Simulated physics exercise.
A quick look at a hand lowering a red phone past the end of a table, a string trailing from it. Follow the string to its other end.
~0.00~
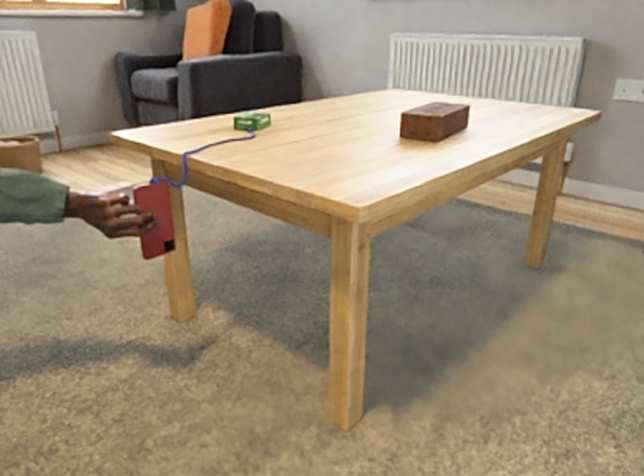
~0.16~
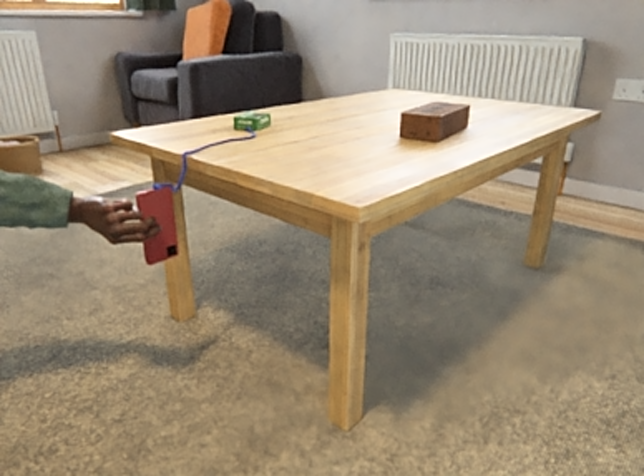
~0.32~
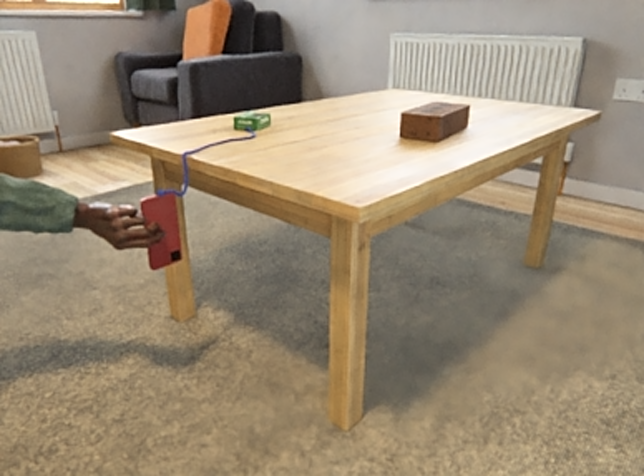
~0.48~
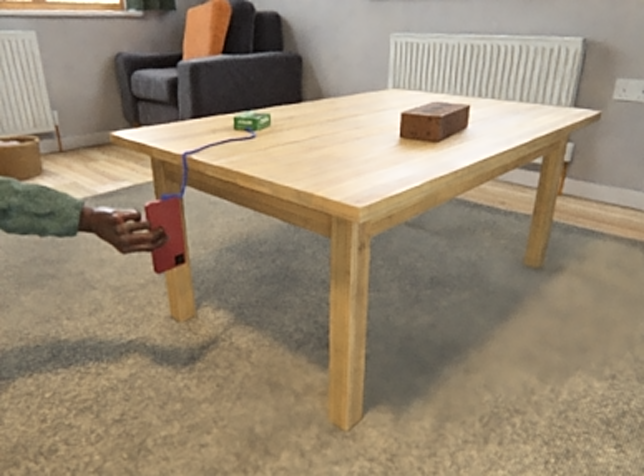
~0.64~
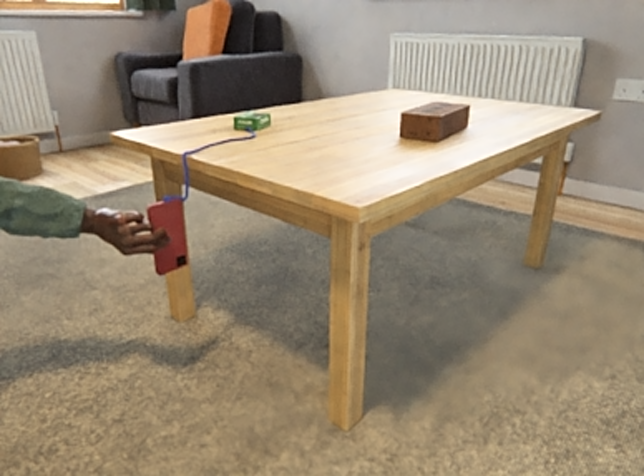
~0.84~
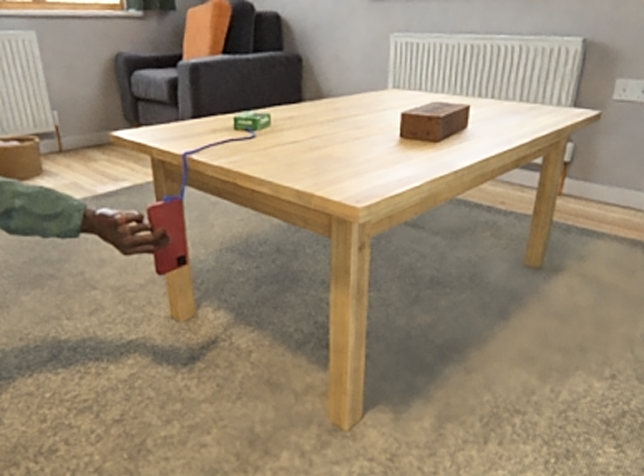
Hand holding a red phone beside a wooden table, shifting it slightly right, its string running to a green box near a brick.
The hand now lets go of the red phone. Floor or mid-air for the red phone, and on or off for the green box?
As it turns out, the red phone lands on the floor; the green box follows it down.
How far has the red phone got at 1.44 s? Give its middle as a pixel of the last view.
Near (191, 355).
Around 1.18 s, phone on the floor near (189, 347); brick as before; box tugged along near (203, 137).
Around 1.44 s, phone on the floor near (191, 355); brick as before; box down on the floor.
Finally, phone on the floor near (191, 355); brick as before; box down on the floor. The red phone drops all the way and the green box is dragged off.
